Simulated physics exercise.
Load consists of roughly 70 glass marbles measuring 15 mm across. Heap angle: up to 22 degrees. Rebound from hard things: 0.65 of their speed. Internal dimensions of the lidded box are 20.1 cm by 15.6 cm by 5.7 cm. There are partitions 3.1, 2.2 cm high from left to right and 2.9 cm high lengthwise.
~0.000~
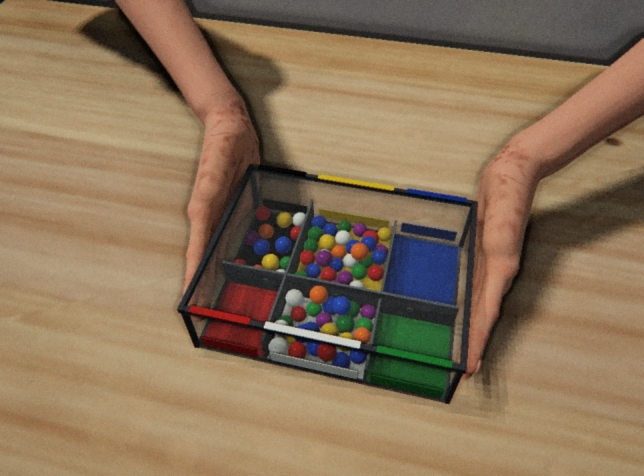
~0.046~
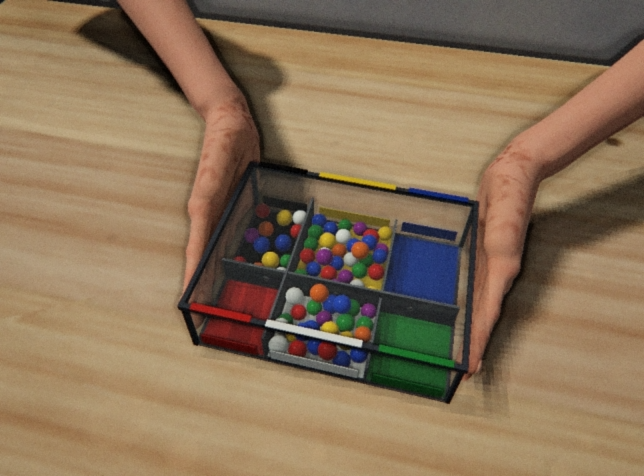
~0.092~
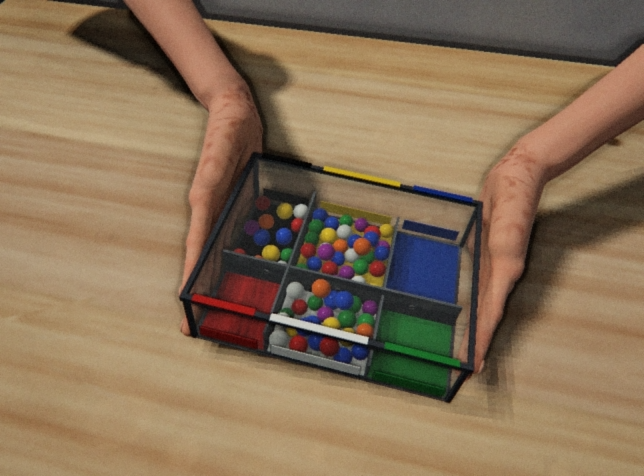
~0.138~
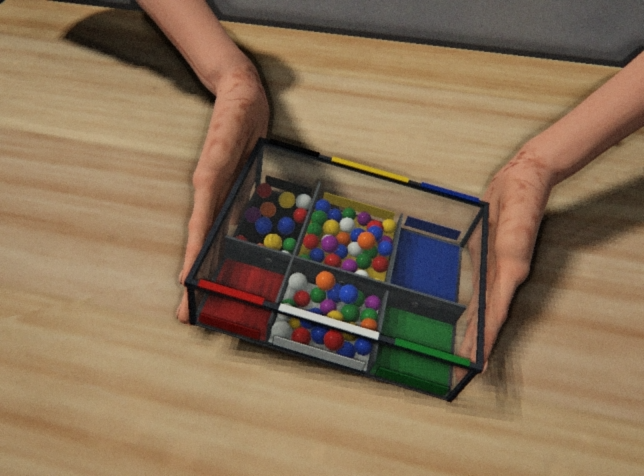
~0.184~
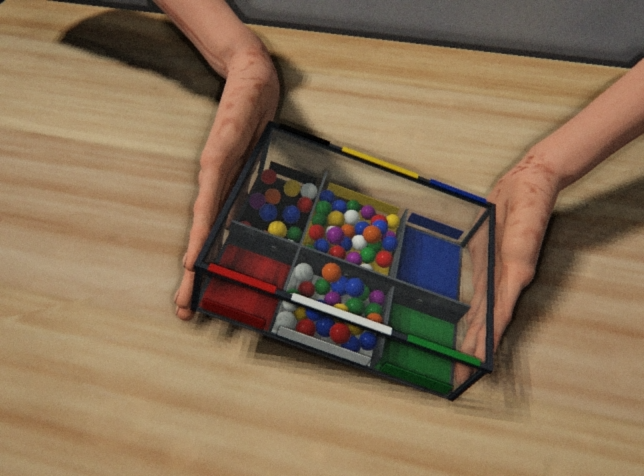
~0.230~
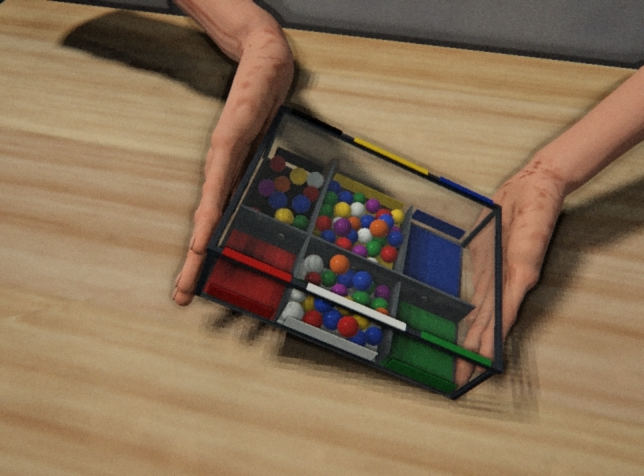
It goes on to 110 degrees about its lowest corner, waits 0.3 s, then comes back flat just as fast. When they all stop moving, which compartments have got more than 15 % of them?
Once they stop: Red compartment has not, blue compartment has, green compartment has, yellow compartment has not, white compartment has not, black compartment has not.
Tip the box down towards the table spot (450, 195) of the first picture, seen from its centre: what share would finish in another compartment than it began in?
Around 60 percent of them.
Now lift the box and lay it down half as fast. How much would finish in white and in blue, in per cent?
Final share: White 0 %, blue 70 %.
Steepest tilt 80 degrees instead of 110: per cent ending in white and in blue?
In that case white 10; blue 35.
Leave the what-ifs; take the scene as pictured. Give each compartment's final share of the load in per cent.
Final shares in percent: Red 0, blue 70, green 30, yellow 0, white 0, black 0.
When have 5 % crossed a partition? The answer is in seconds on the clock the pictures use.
0.65 s, roughly.
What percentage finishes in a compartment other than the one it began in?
I'd say close to 100 percent.
Then, at 1.19 s, tilt 110 degrees; blue 60 %, green 30 %, yellow 10 %.
Then, at 1.83 s, tilt 57 degrees; blue 70 %, green 30 %.
Then, at 2.51 s, tilt 0 degrees; blue 70 %, green 30 %.
At rest (3.5 s), red 0 %, blue 70 %, green 30 %, yellow 0 %, white 0 %, black 0 %.
